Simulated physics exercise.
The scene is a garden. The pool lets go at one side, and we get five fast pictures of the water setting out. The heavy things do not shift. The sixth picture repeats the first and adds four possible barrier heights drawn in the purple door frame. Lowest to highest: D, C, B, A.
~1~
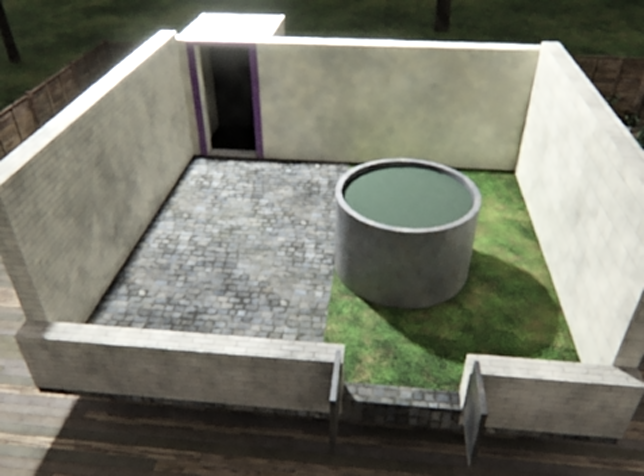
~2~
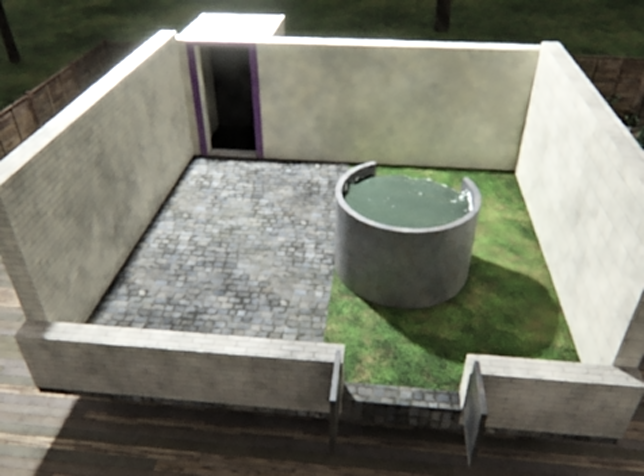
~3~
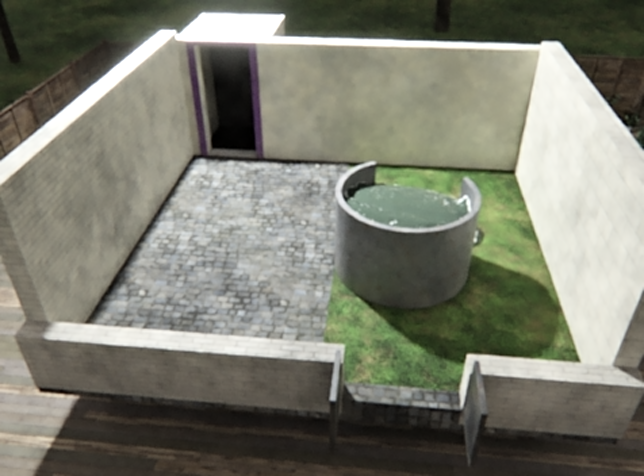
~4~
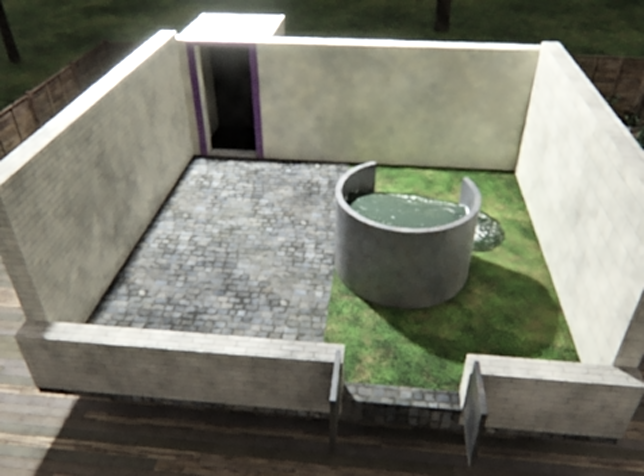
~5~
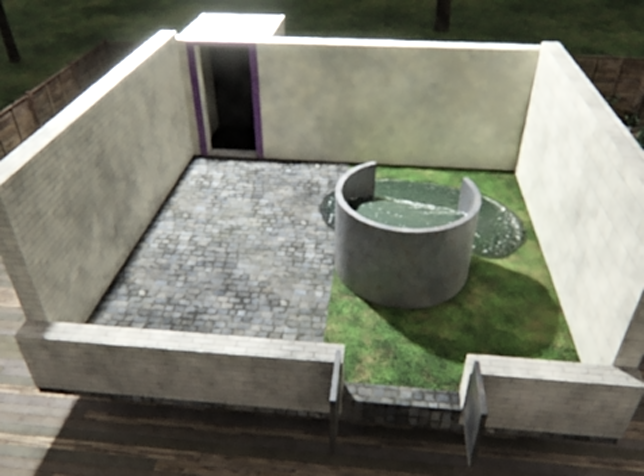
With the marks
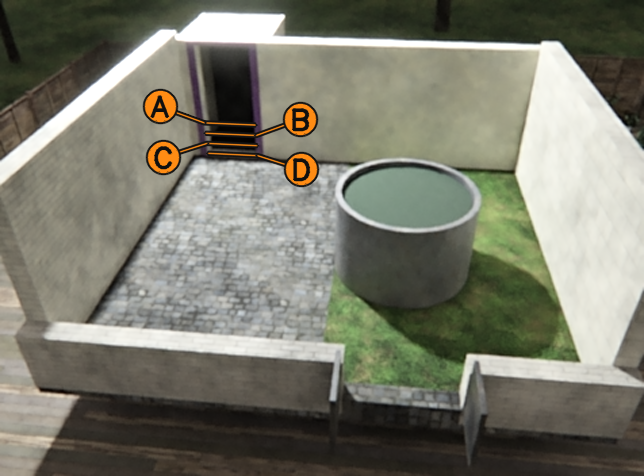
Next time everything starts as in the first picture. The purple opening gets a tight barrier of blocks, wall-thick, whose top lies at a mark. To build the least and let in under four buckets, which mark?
C will do.
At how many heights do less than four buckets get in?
Three of them.
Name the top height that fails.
It is D.
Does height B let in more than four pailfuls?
No, not at all.
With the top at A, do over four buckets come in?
No, that is safe.
In orange, A at (229, 123); B at (230, 134); C at (231, 144); D at (232, 154); from the bottom up D, C, B, A.
Choosing A, nothing gets over.
Choosing B, nothing gets over.
Choosing C, nothing gets over.
Choosing D, about 9 bucketfuls get in.
